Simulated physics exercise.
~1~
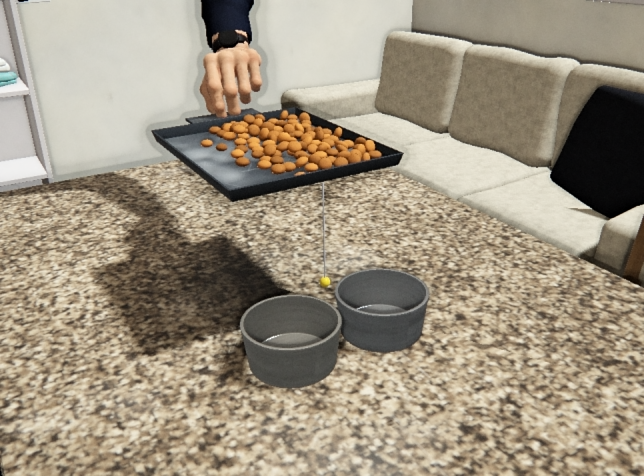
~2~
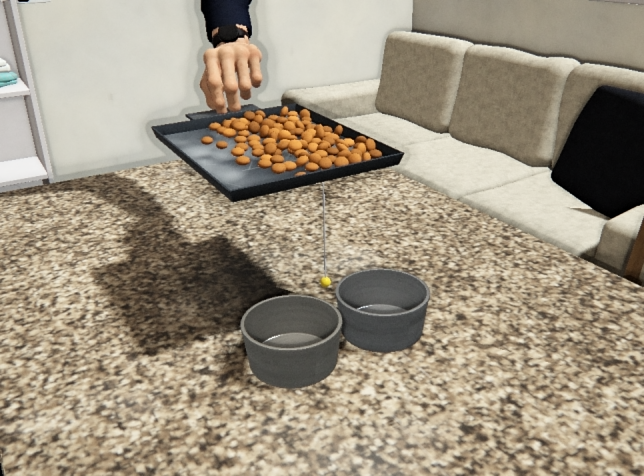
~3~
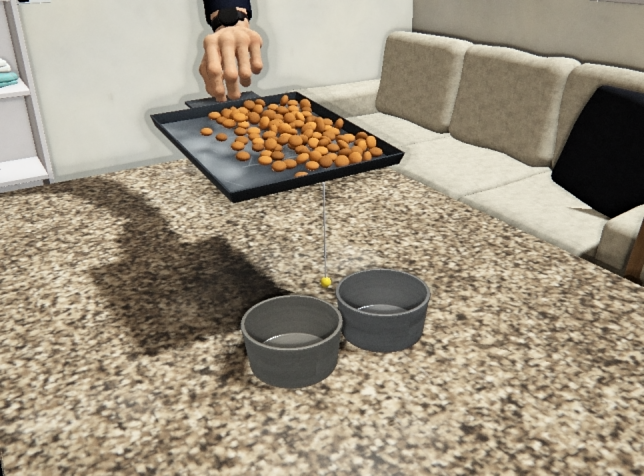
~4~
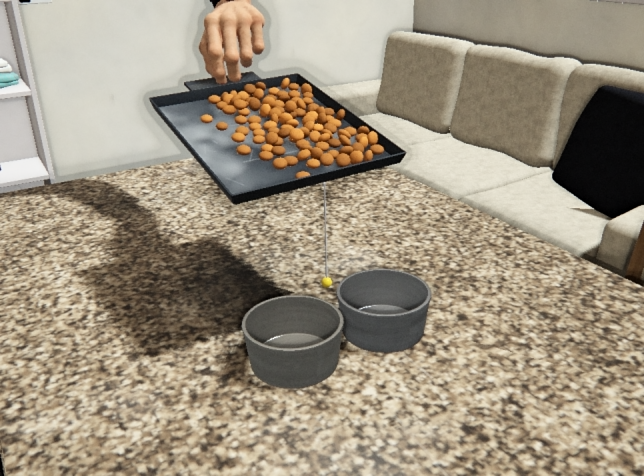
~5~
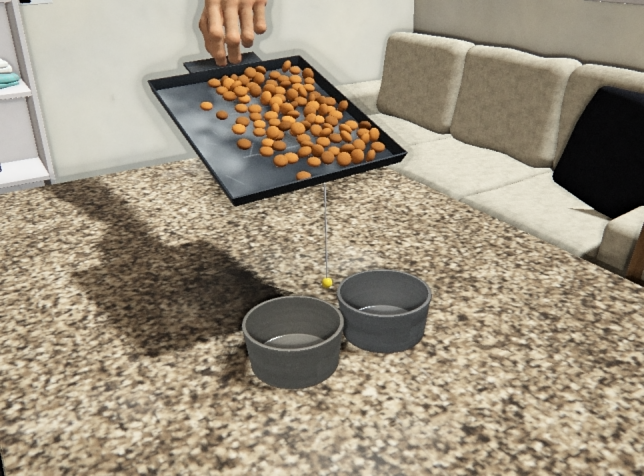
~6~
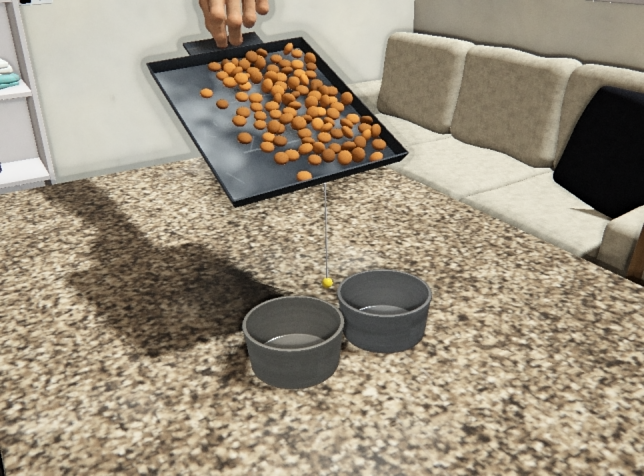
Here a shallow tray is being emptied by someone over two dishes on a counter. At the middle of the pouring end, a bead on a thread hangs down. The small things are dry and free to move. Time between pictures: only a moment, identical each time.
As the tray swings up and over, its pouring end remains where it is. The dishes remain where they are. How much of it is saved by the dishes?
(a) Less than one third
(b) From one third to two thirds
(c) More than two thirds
The answer is b.
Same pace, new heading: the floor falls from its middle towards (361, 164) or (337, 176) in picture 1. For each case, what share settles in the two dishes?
60 % and 60 %.
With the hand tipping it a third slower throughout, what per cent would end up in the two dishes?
I'd put it at some 60 per cent.
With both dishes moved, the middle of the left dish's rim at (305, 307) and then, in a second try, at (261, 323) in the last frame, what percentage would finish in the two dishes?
Trial 1 around 20 percent, trial 2 around 40 percent.
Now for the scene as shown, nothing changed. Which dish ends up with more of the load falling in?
It turns out to be the left.
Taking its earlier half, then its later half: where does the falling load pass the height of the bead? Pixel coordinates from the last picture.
The early half goes through (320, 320), the late half through (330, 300).
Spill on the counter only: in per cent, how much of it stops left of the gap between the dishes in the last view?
Roughly 40 in a hundred.
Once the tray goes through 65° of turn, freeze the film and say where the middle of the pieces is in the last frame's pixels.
The middle of the pieces sits at roughly (323, 157).
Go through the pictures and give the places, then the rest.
Corners of the pouring end (231, 188) and (399, 153), level; middle of the load (284, 139), bits of cat kibble; left dish (316, 361); right dish (409, 327); bead on its thread (325, 282), in the first frame.
Corners of the pouring end (232, 189) and (399, 152), level; middle of the load (285, 137), in the second frame.
Corners of the pouring end (233, 190) and (400, 152), tipped barely, lowest at the left corner; middle of the load (285, 130), in the third frame.
Corners of the pouring end (234, 192) and (401, 151), tipped a little, lowest at the left corner; middle of the load (286, 120), in the fourth frame.
Corners of the pouring end (235, 195) and (403, 151), tipped clearly, lowest at the left corner; middle of the load (287, 110), in the fifth frame.
Corners of the pouring end (235, 197) and (404, 151), tipped clearly, lowest at the left corner; middle of the load (288, 100); left dish (318, 362); right dish (411, 328), in the sixth frame.
Just after the last frame, tray tipped steeply; almost all on the tray; about a tenth in the air.
A moment on, tray tipped past a quarter turn; about a tenth on the tray; roughly a quarter in the left dish; about a tenth in the right dish; roughly half outside both; roughly a quarter in the air.
Further on, tray tipped past a quarter turn; roughly a third in the left dish; roughly a quarter in the right dish; roughly half outside both.
When it is over, tray tipped past a quarter turn; roughly a third in the left dish; roughly a quarter in the right dish; roughly half outside both.
